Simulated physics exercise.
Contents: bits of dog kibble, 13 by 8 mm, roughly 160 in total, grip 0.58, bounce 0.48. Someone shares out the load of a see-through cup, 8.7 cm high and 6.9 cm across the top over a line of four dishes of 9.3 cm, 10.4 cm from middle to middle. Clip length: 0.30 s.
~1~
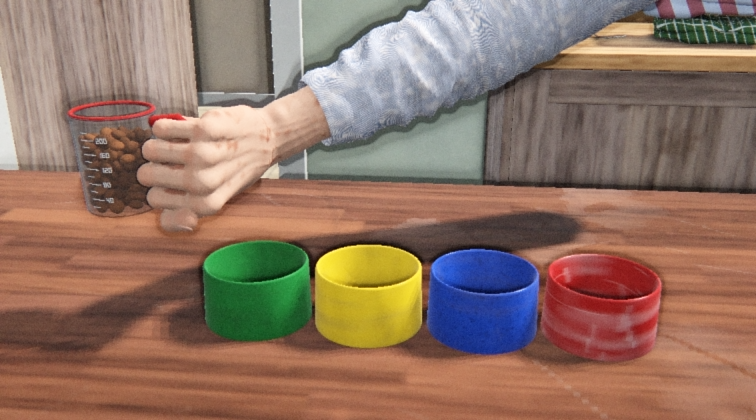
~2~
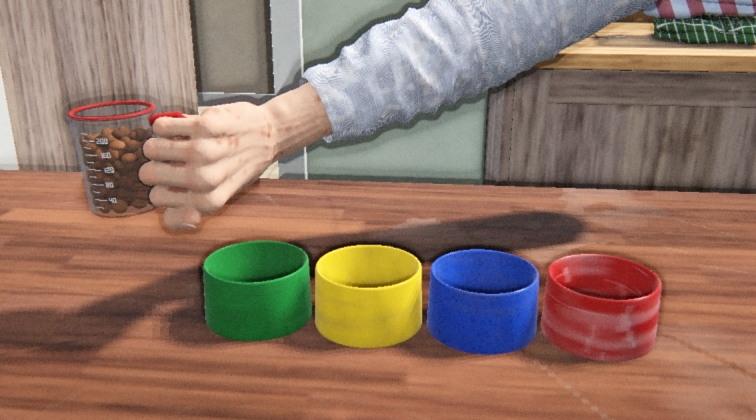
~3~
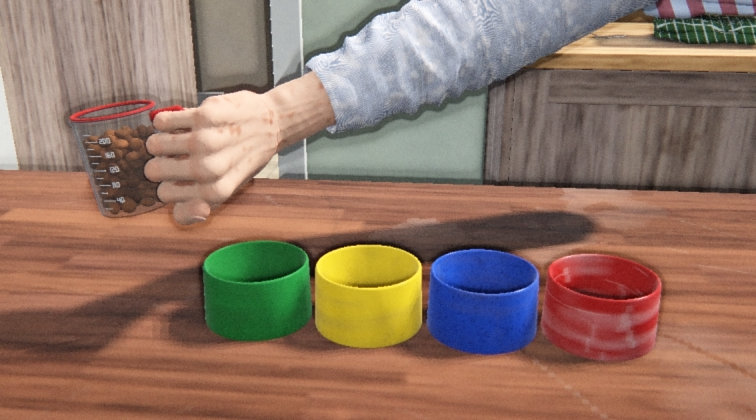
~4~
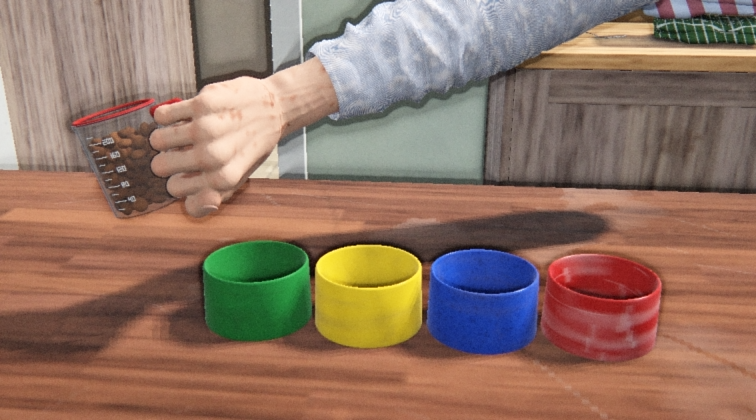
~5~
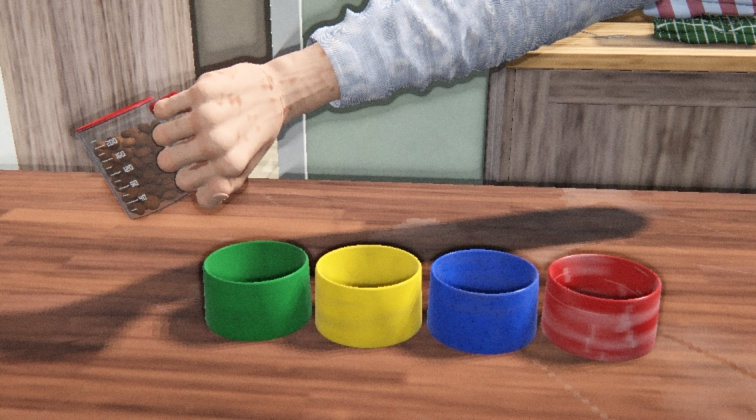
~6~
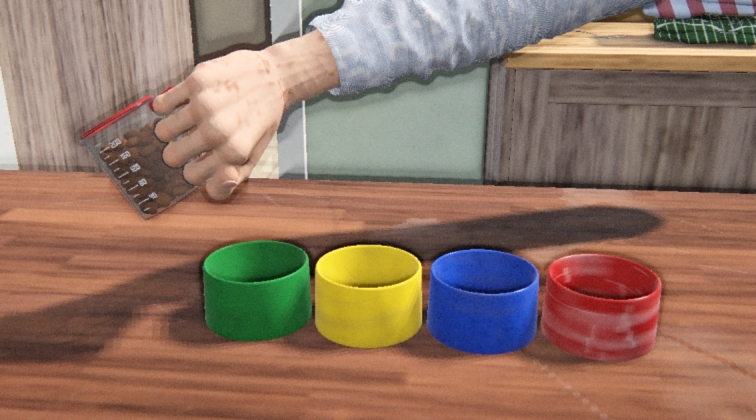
The footage shows a hand holding a clear, red-rimmed measuring cup of small brown pieces behind a row of green, yellow, blue and red dishes on a wooden surface, steadily tilting the cup to the left.
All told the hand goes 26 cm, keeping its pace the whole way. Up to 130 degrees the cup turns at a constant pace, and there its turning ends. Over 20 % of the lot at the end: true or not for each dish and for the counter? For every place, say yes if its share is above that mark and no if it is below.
Red: No, blue: No, green: Yes, yellow: No, counter: Yes.
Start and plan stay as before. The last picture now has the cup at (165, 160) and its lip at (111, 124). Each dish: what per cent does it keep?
Final shares - red 0 %, blue 0 %, green 0 %, yellow 90 %.
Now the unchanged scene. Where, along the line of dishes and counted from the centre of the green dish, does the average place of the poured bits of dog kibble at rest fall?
Near 6 cm, shifted toward decreasing x.
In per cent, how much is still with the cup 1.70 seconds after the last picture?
Some 0 per cent.
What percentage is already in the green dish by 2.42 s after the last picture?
About 40 percent up to now.
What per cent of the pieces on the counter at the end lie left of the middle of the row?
I'd estimate close to 100 in a hundred.
Then, 1.02 s after the last picture, tilt 130 degrees; cup holds 0 %, green 40 %.
Then, 1.70 s after the last picture, tilt 130 degrees; cup holds 0 %, green 40 %.
Then, 2.42 s after the last picture, tilt 130 degrees; cup holds 0 %, green 40 %.
In the end, red 0 %, blue 0 %, green 40 %, yellow 0 %, counter 60 %.
